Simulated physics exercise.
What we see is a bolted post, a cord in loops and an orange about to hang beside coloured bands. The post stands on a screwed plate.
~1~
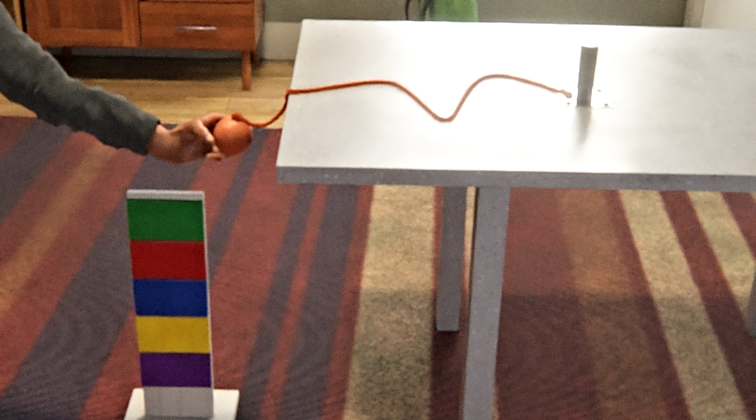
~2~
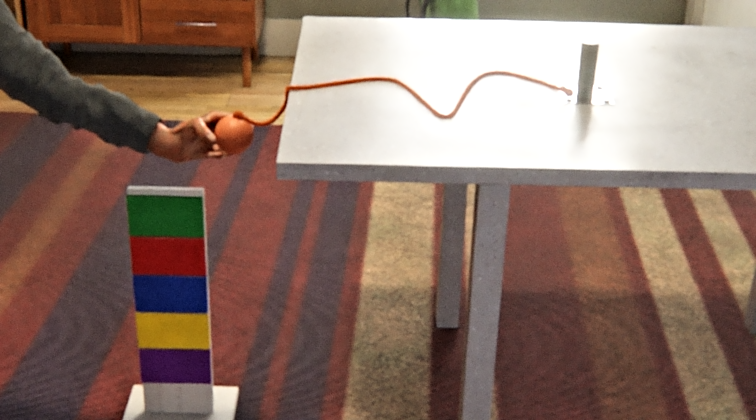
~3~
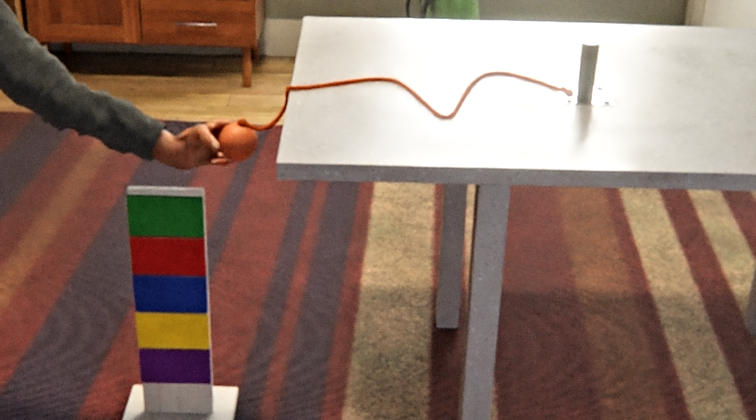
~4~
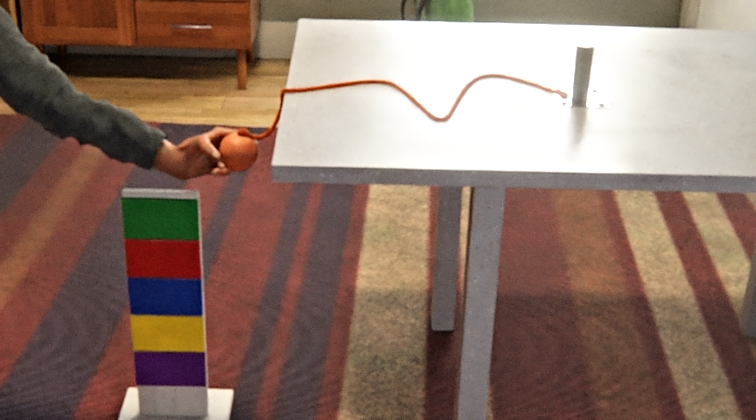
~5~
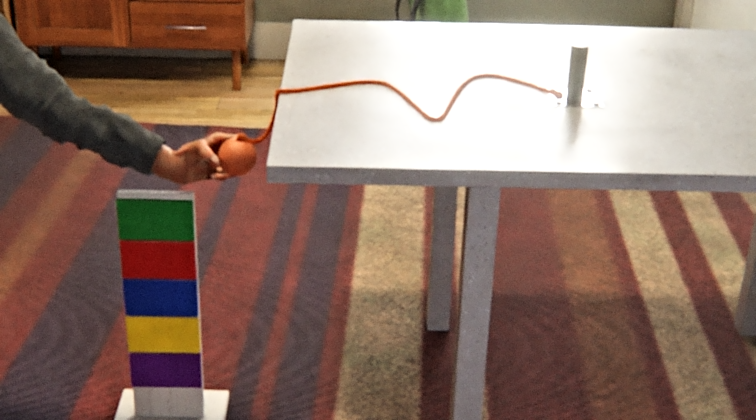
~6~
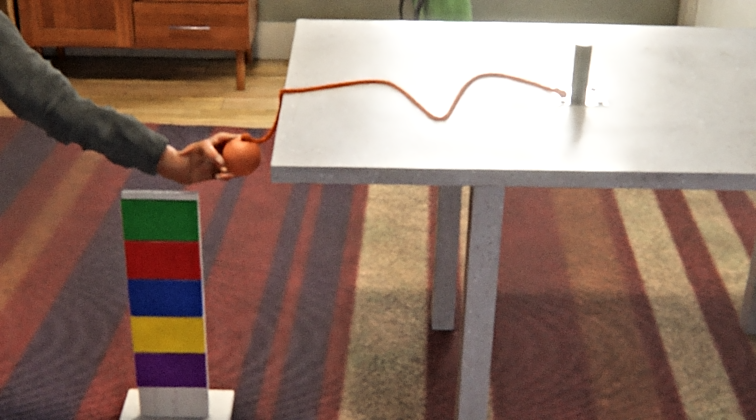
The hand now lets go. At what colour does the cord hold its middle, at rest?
Its middle rests at the yellow band.
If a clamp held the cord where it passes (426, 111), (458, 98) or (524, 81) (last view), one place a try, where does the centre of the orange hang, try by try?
Near (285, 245), (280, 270) and (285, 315).
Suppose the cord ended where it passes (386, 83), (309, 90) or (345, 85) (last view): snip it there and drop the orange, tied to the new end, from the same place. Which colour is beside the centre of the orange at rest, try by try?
In that order: Higher than all five; red; green.
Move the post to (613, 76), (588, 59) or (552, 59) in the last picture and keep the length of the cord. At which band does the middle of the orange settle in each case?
It would be blue; blue; yellow.
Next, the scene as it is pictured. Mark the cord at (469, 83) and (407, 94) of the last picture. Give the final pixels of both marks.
About (434, 90), and the other about (285, 116).
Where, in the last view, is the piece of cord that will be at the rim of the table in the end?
That spot is around (417, 104).
Soon after, orange near (251, 338); level with yellow.
After that, orange near (317, 310); level with yellow.
And then, orange near (274, 314); level with yellow.
In the end, orange near (292, 320); level with yellow. The yellow one.
